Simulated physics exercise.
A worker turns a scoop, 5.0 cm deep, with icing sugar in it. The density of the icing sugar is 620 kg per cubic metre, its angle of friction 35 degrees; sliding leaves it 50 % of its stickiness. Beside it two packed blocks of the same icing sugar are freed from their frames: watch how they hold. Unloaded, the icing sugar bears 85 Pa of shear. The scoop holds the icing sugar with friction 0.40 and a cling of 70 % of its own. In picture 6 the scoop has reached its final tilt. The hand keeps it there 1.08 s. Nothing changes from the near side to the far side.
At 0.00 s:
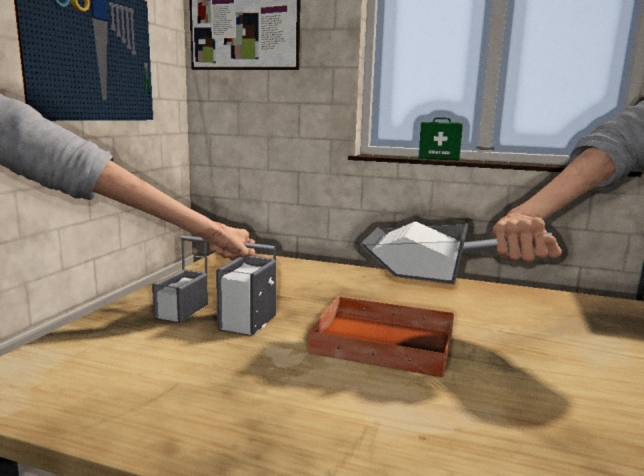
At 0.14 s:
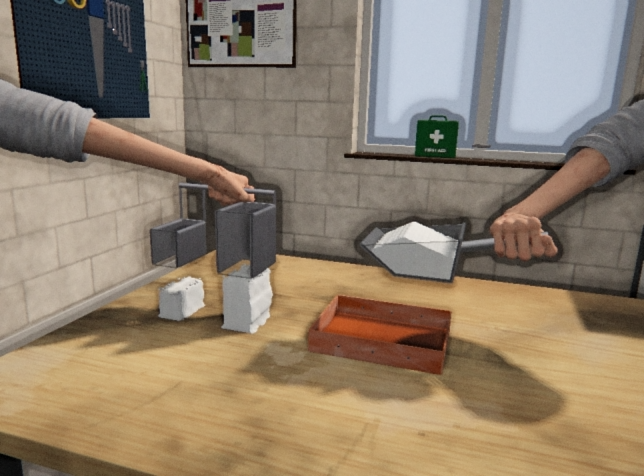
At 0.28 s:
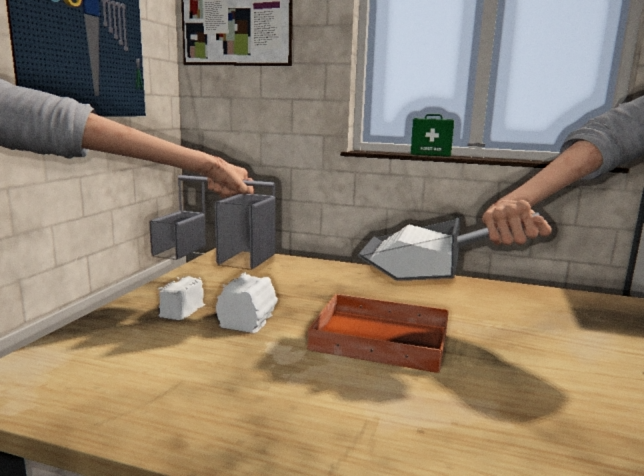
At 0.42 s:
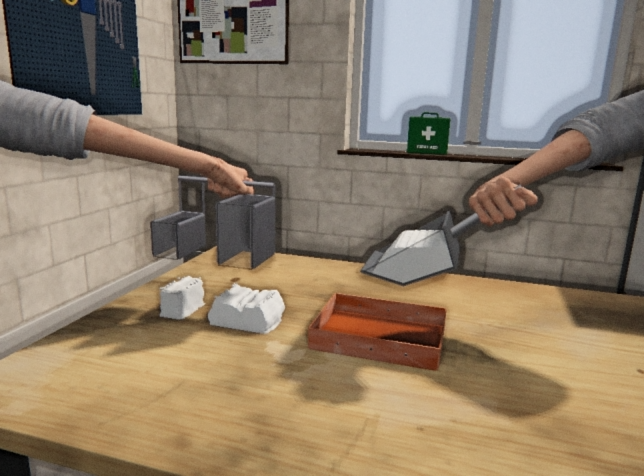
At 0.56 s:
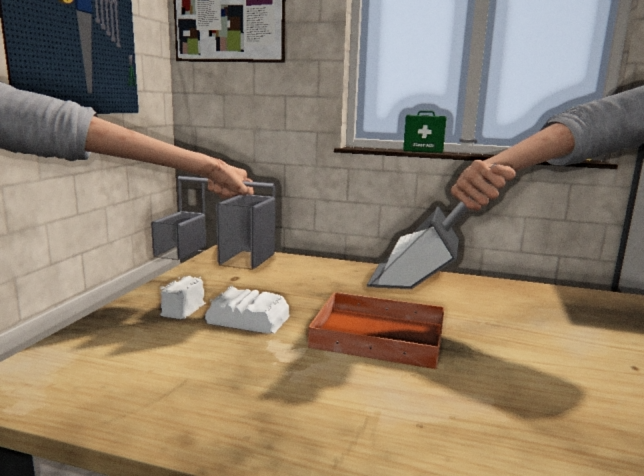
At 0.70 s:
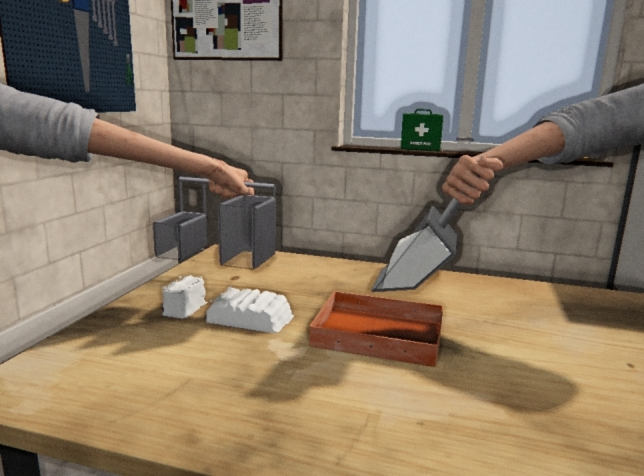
To begin with, one hand grips metal holders around two white blocks while another holds a level scoop of white powder near a red tray. The left hand lifts the holders away, and the taller block slumps into a low mound while the smaller keeps its shape. Meanwhile, the scoop tilts steeply downward.
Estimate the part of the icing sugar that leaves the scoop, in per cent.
The part of the icing sugar that leaves the scoop is near 0 %.
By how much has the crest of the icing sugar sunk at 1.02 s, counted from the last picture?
About 0.0 cm.
By 0.85 s, the scoop is at 49 degrees and 0 % has left it.
By 1.02 s, the scoop is at 49 degrees and 0 % has left it.
By 1.19 s, the scoop is at 49 degrees and 0 % has left it.
By 1.35 s, the scoop is at 49 degrees and 0 % has left it.
By 1.46 s, at the end, the scoop is at 49 degrees and 0 % has left it.
